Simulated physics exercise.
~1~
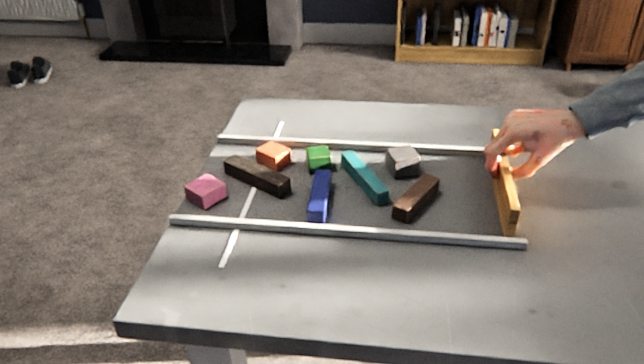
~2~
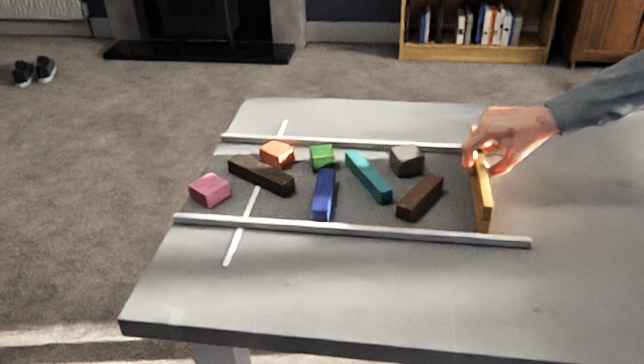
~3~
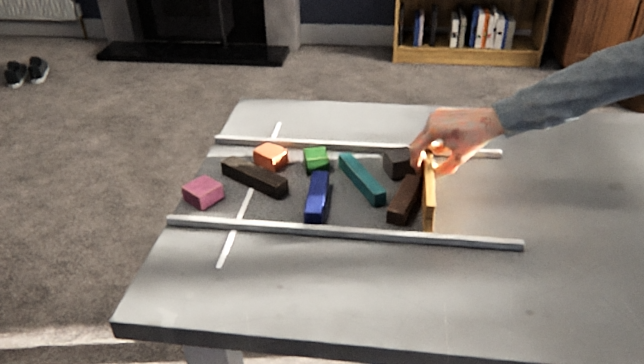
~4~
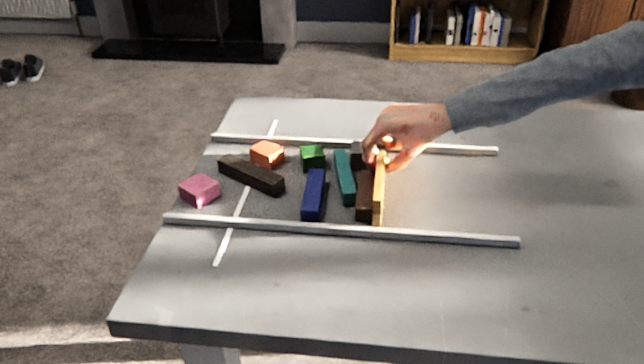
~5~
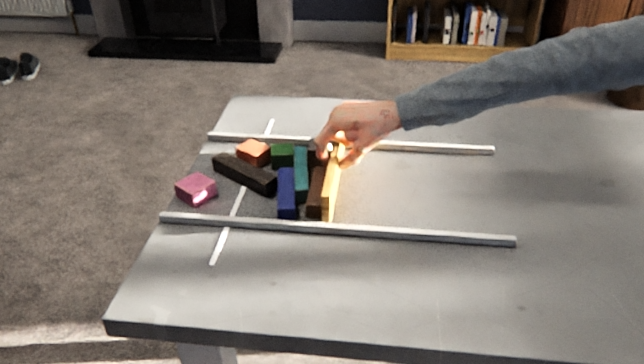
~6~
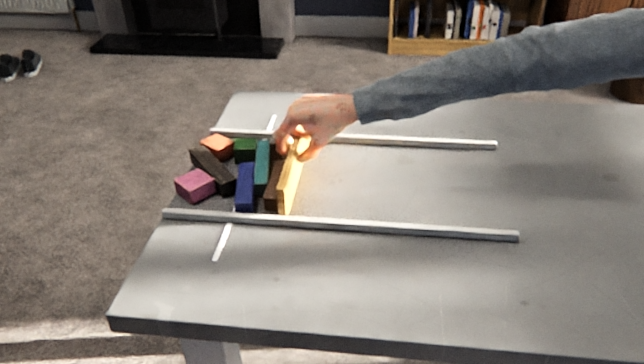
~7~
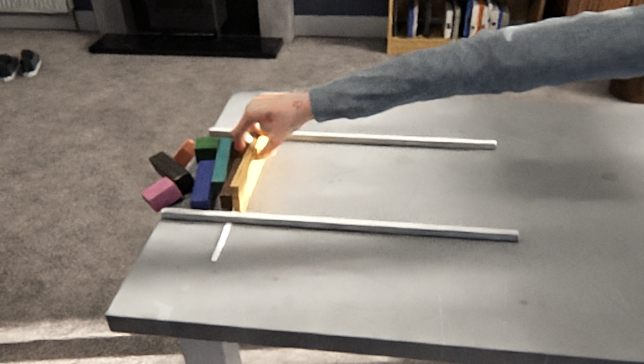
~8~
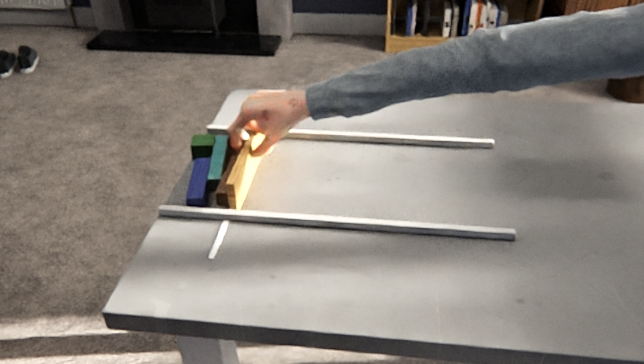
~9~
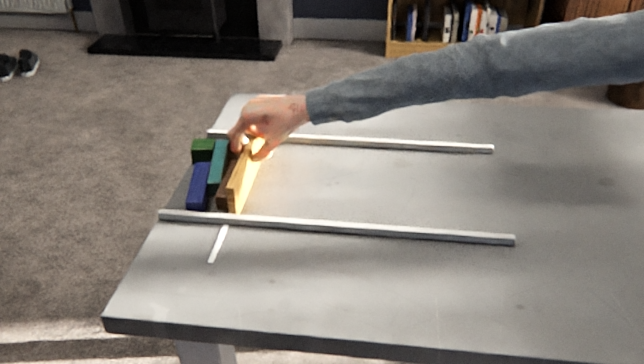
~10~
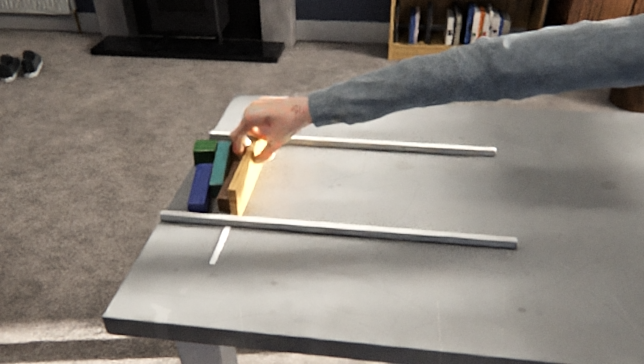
A hand sweeps blocks left with a board until three tumble off the table's end.
